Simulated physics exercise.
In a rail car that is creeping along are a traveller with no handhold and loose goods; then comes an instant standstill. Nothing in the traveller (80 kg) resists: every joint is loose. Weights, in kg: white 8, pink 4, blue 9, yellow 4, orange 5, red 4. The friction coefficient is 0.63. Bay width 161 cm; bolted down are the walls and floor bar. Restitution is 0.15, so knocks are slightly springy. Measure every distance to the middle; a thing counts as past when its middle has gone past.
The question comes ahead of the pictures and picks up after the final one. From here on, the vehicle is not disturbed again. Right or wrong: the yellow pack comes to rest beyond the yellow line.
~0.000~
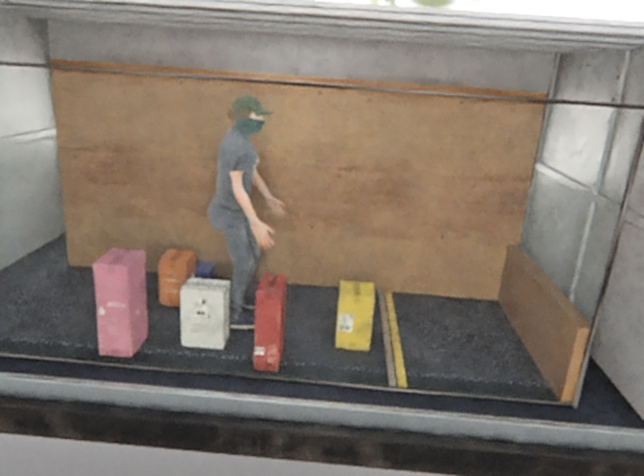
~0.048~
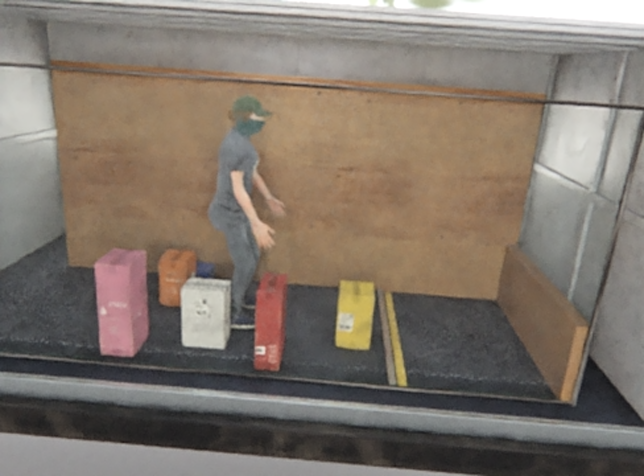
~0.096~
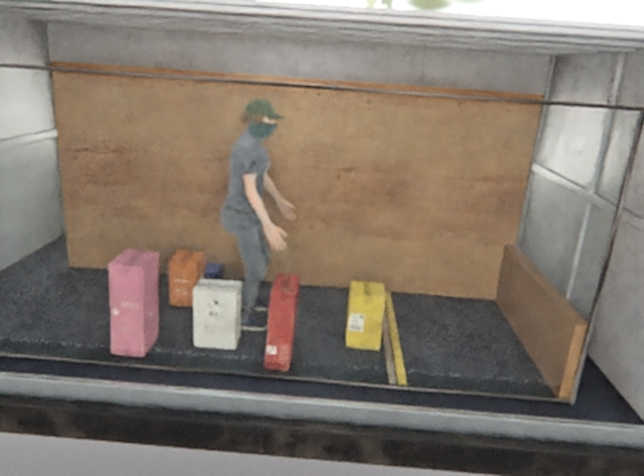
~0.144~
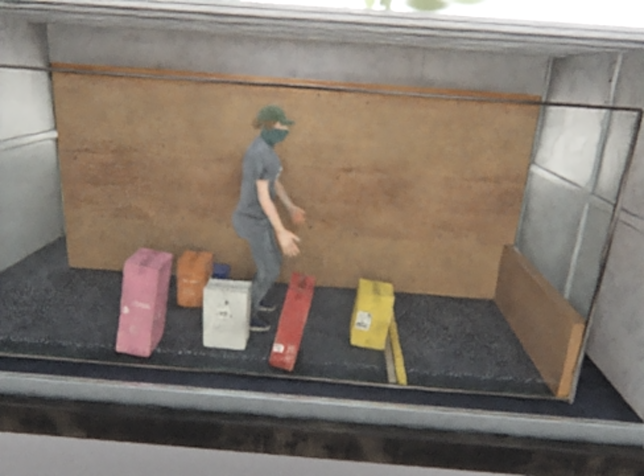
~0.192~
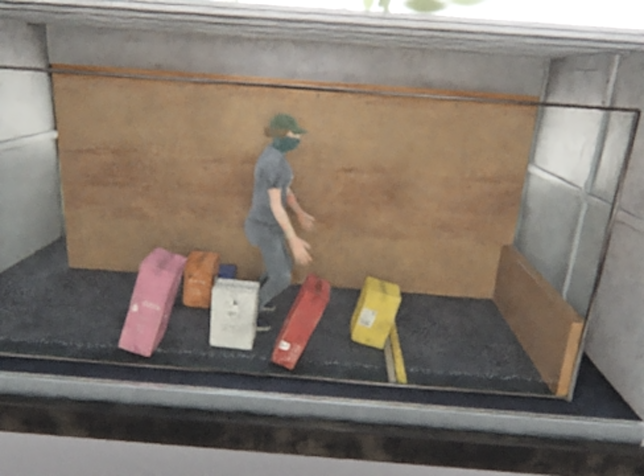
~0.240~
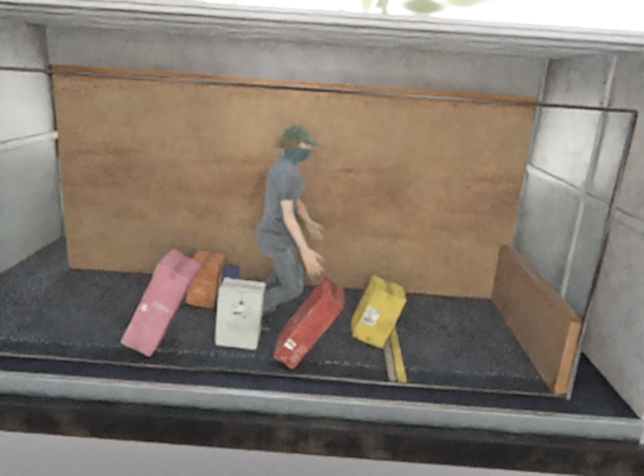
Right.
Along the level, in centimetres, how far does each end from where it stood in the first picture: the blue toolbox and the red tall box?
Blue toolbox 30 and red tall box 50.
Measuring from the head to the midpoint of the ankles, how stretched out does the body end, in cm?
I'd say they're some 140 cm from each other.
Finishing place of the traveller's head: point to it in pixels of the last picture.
I'd say about pixel (447, 314).
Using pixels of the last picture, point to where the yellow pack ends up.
Look roughly at (433, 333) in the final picture.
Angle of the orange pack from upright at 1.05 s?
Roughly 90° from upright.
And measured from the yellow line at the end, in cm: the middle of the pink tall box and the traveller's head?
The pink tall box ends 160 cm short, and the traveller's head ends 40 cm past.
After 0.40 s the yellow pack is 9 cm short of the yellow line, tilted 35°, near (386, 311) in the last picture's view; the white pack 114 cm short of the yellow line, tilted 10°.
After 0.65 s the yellow pack is 1 cm past the yellow line, tilted 70°, near (398, 318) in the last picture's view.
After 1.05 s the yellow pack is 27 cm past the yellow line, tilted 90°, near (432, 332) in the last picture's view.
At rest, 2.2 s, white pack stops short of the yellow line; pink tall box stops short of the yellow line; blue toolbox stops short of the yellow line; yellow pack crosses the yellow line; orange pack stops short of the yellow line; red tall box stops short of the yellow line; traveller's hips stop short of the yellow line; traveller's head crosses the yellow line.
